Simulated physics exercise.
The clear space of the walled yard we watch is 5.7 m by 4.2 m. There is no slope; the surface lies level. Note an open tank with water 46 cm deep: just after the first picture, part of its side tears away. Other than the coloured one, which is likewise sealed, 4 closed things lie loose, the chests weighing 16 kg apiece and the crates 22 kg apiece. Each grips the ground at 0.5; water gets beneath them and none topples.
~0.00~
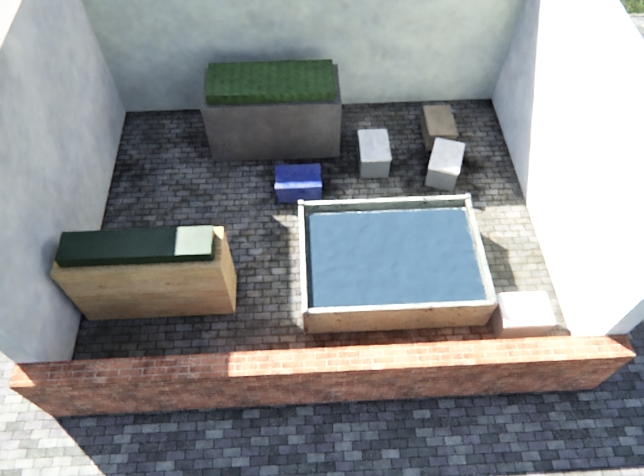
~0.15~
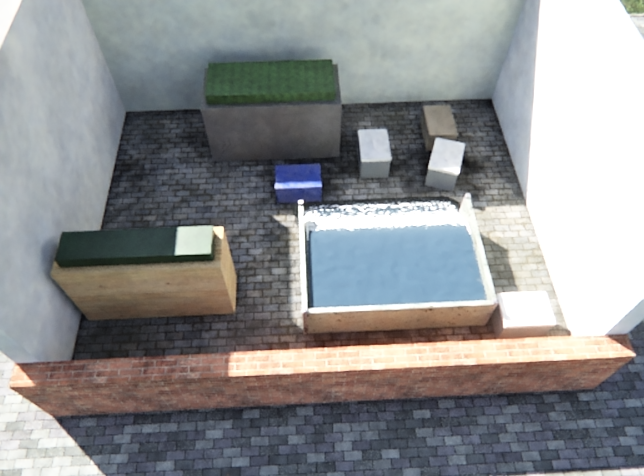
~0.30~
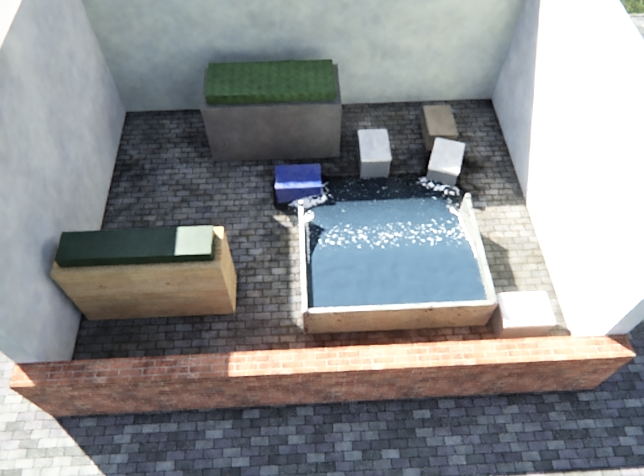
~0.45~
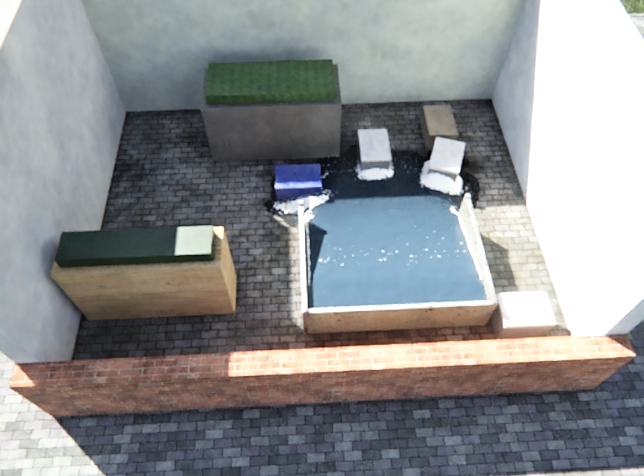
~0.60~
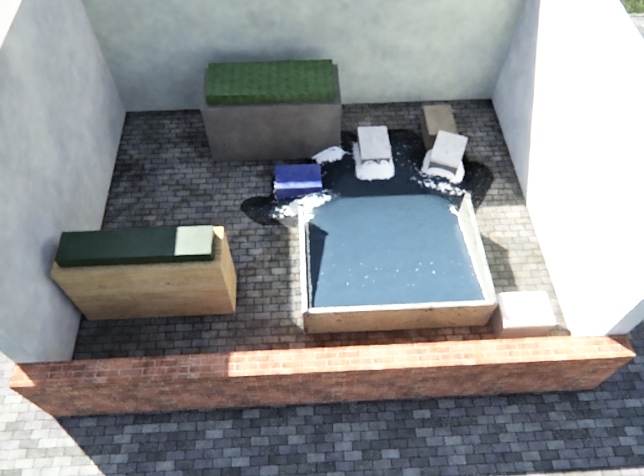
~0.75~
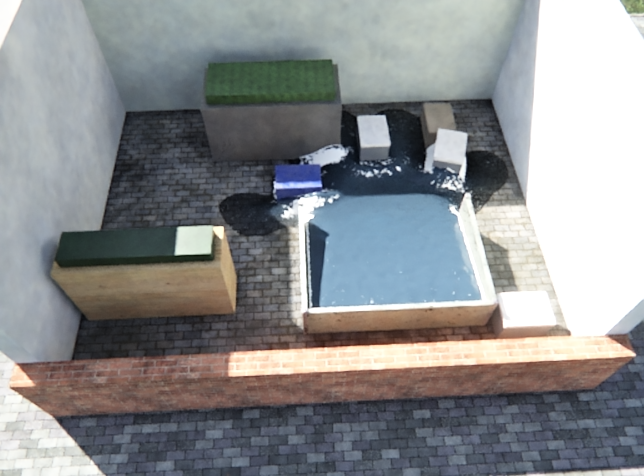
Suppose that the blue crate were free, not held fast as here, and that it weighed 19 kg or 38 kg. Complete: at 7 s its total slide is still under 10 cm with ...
With neither weight.
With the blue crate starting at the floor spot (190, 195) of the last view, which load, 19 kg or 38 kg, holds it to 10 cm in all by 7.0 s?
Just the heavier one.
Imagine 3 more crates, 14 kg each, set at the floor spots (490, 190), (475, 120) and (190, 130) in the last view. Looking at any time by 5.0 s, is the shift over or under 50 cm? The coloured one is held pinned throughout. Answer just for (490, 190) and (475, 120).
So the first one crosses the line and the second one crosses the line.
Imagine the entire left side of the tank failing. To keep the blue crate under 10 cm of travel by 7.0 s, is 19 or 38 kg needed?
Well, in that case the light one does it.
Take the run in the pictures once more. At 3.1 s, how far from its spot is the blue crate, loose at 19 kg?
It would be some 200 cm from its spot.
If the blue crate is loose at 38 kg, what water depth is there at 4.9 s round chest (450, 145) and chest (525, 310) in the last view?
Depth approx. 11 cm / 13 cm.
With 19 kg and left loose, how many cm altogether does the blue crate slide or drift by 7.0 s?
Roughly 300 cm.
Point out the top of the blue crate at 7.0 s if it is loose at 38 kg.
About (211, 164).
After 1.4 s the blue crate would be 74 cm from its start with 19 kg and 36 cm from its start with 38 kg; 13 cm of water round it then.
After 3.1 s the blue crate would be 221 cm from its start with 19 kg and 120 cm from its start with 38 kg; 5 cm of water round it then.
After 4.9 s the blue crate would be 224 cm from its start with 19 kg and 120 cm from its start with 38 kg; 5 cm of water round it then.
After 7.0 s the blue crate would be 226 cm from its start with 19 kg and 120 cm from its start with 38 kg; 6 cm of water round it then.
